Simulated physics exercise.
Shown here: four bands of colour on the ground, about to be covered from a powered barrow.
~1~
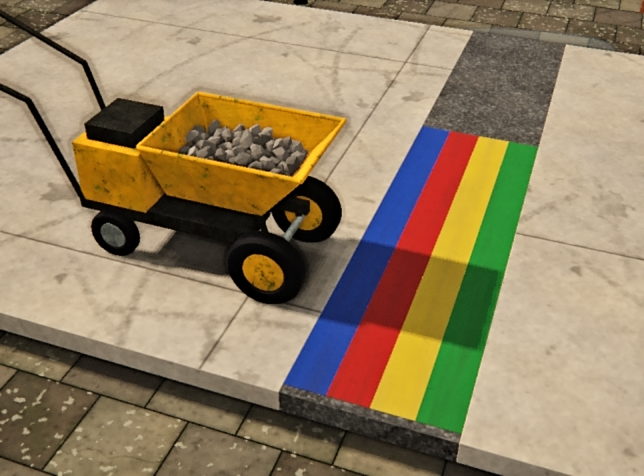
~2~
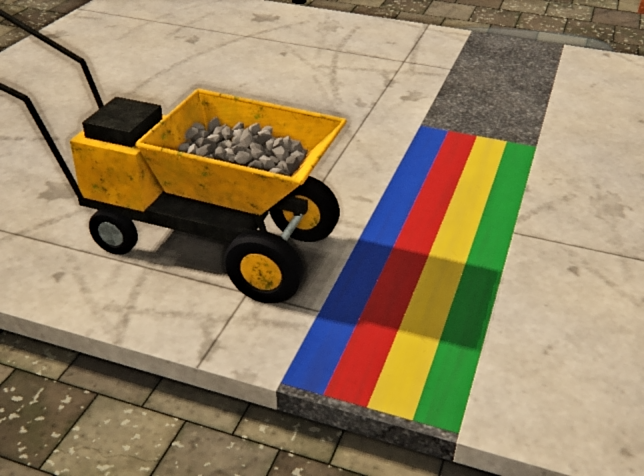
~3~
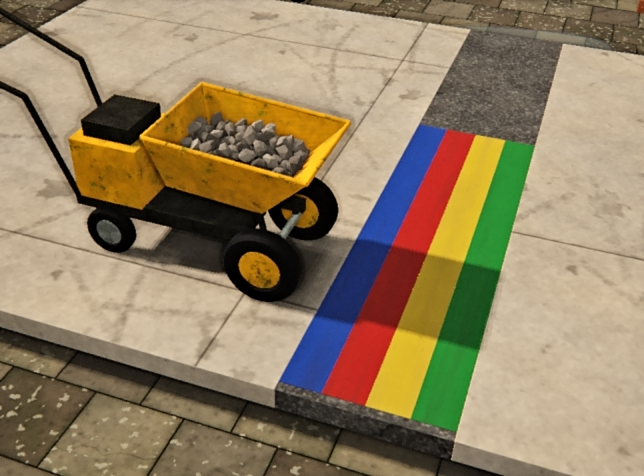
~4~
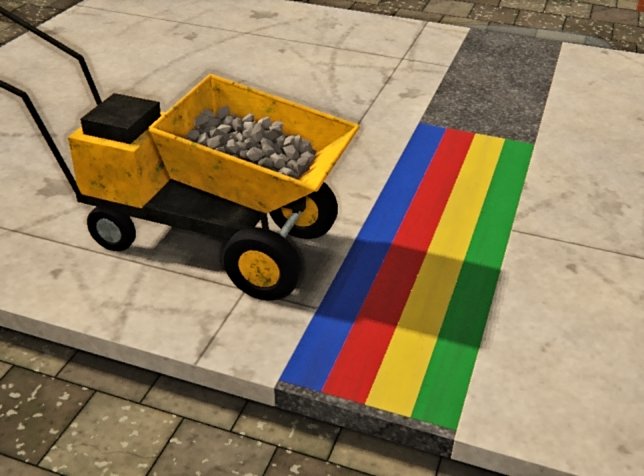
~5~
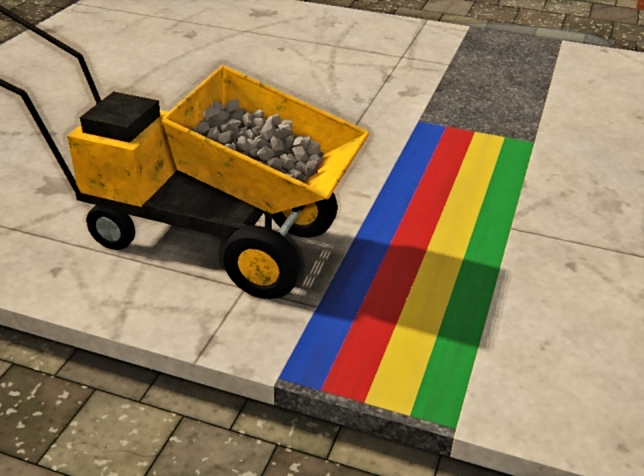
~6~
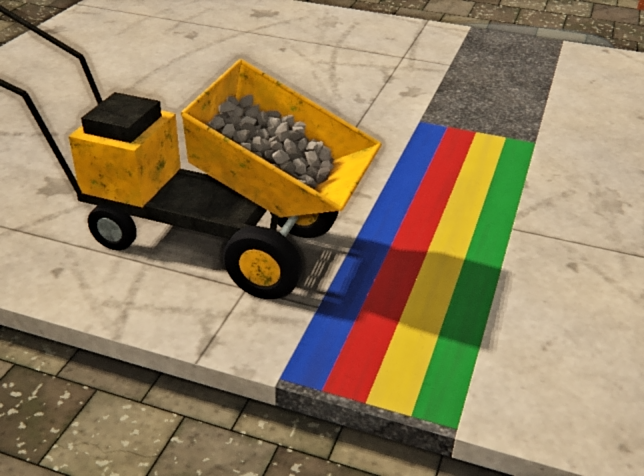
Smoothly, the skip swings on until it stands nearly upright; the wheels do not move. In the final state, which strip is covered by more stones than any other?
The yellow strip is.
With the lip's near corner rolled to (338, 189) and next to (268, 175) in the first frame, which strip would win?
At the first place the green strip, at the second the strip in red.
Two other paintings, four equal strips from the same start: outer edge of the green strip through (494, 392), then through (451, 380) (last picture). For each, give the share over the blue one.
Near 0 % and 0 %.
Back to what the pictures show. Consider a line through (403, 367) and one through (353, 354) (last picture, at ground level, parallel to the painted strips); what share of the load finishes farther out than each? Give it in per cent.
Estimate, first then second: 40 %, 70 %.
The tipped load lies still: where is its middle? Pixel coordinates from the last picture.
Resting centre, last frame: Roughly (438, 294).
Soon, skip tipped steeply; all in the skip.
A while on, skip tipped right over; about two thirds in the skip; a small part over the red strip; about a quarter over the yellow strip; a stray few over the green strip.
Towards the end, skip tipped right over; about a quarter in the skip; a small part over the red strip; about a third over the yellow strip; about a quarter over the green strip; a small part off the paint.
Finally, skip tipped right over; about a quarter in the skip; none over the blue strip; a small part over the red strip; about a third over the yellow strip; about a quarter over the green strip; a small part off the paint.
